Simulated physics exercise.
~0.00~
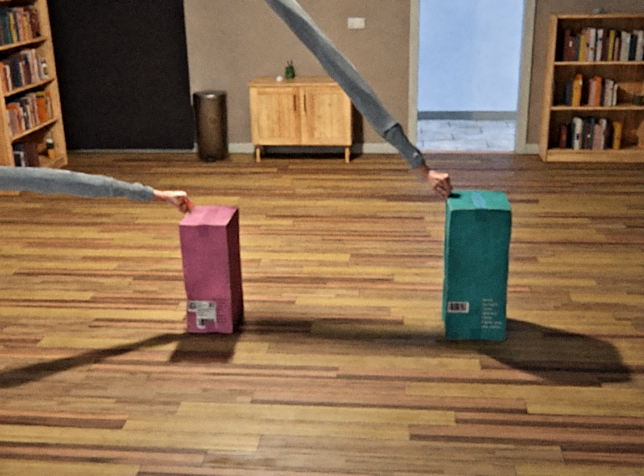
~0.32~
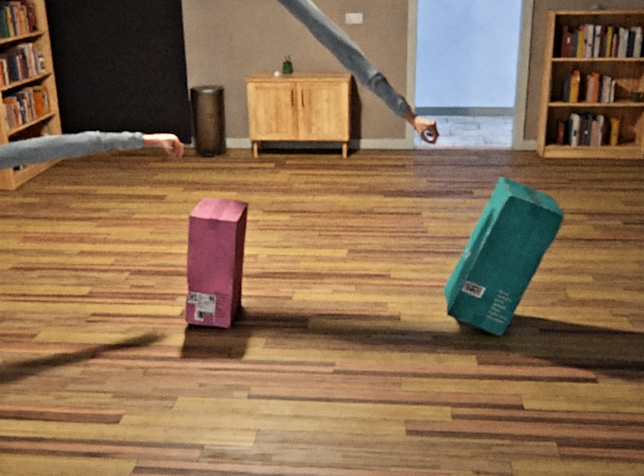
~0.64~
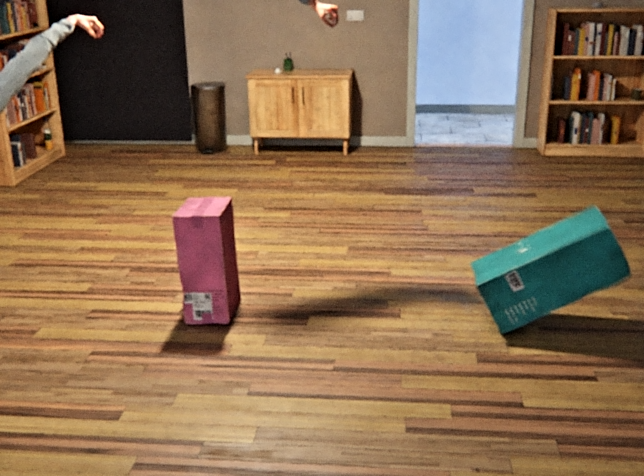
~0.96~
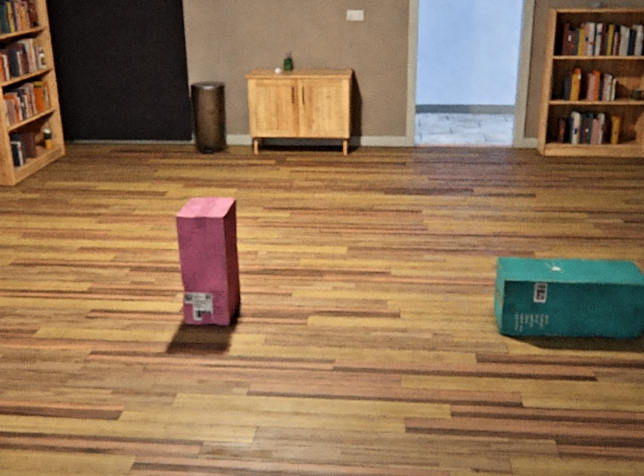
Two arms in grey sleeves pushed a pink parcel and a turquoise box near their tops, then let go and drew back. The pink parcel wobbled slightly and stayed upright, while the turquoise box tipped to the right and ended up on its side.
